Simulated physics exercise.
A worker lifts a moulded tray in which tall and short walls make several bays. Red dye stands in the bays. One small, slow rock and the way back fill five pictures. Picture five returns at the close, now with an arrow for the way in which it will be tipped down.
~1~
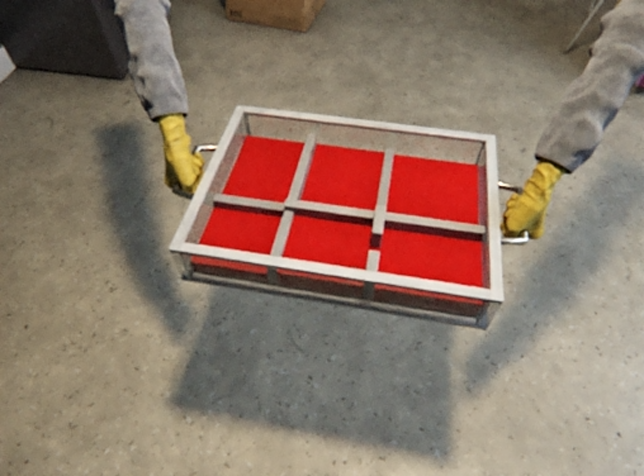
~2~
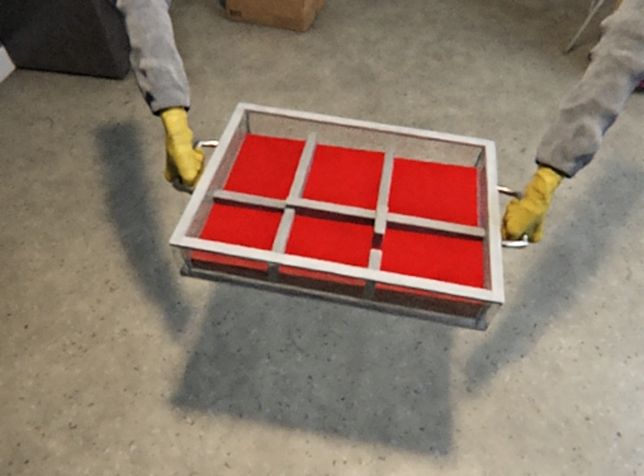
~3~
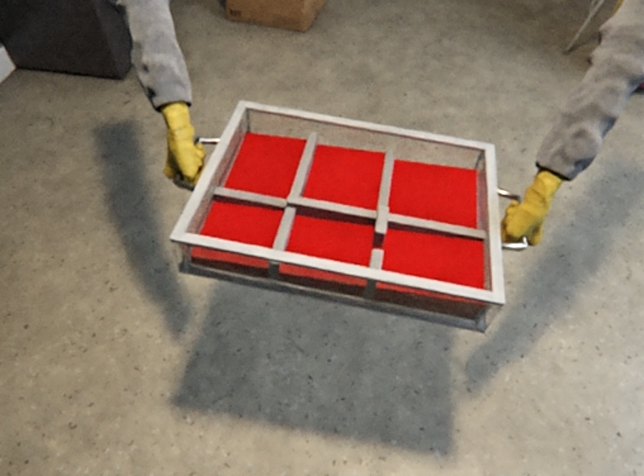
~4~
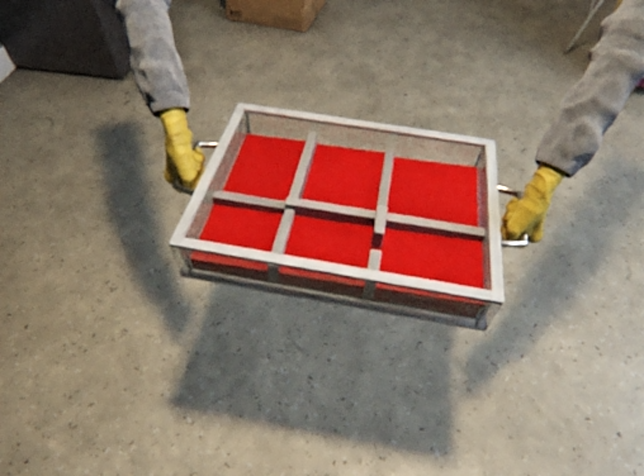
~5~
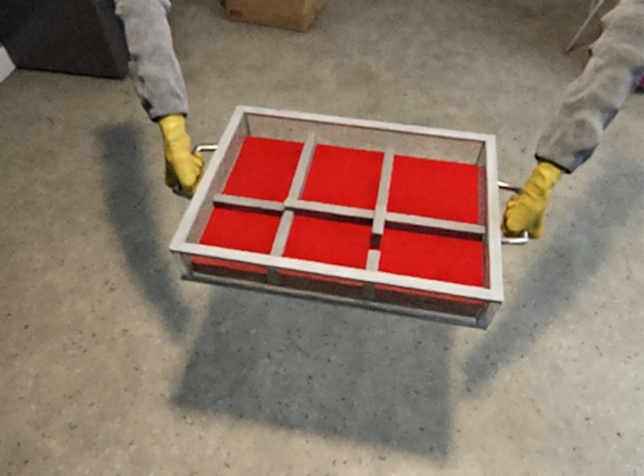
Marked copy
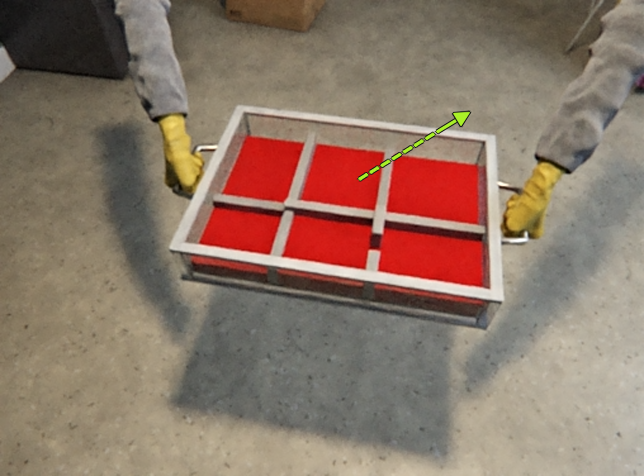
At first, two yellow-gloved hands hold a pale-rimmed, divided tray of red dye level by its side handles, above a grey floor. The hands tip it very slightly down toward the back right, then ease it back to level, with the dye staying within its bays throughout.
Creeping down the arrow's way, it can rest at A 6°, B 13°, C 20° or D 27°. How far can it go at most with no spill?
Tilt B.
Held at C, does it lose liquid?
Yes.
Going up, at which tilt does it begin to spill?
It is C.
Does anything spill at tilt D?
Yes, it does.
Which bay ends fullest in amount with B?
That is the back right bay.
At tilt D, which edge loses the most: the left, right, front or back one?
The back rim.
The tray is level; deepest in the front middle bay, at (327, 247), shallowest in the back right.
Tipped about 3° down to the back right; no wall is crossed.
Tipped about 4° down to the back right; no wall is crossed.
Tipped about 2° down to the back right; no wall is crossed.
The tray is level; deepest in the front right bay, at (427, 261), shallowest in the back right.
The arrow ends at (465, 114).
For tilt A, nothing spills; the front right bay holds the most.
For tilt B, nothing spills; the back right bay holds the most.
For tilt C, about 18 % goes over the rim.
For tilt D, about 52 % goes over the rim.
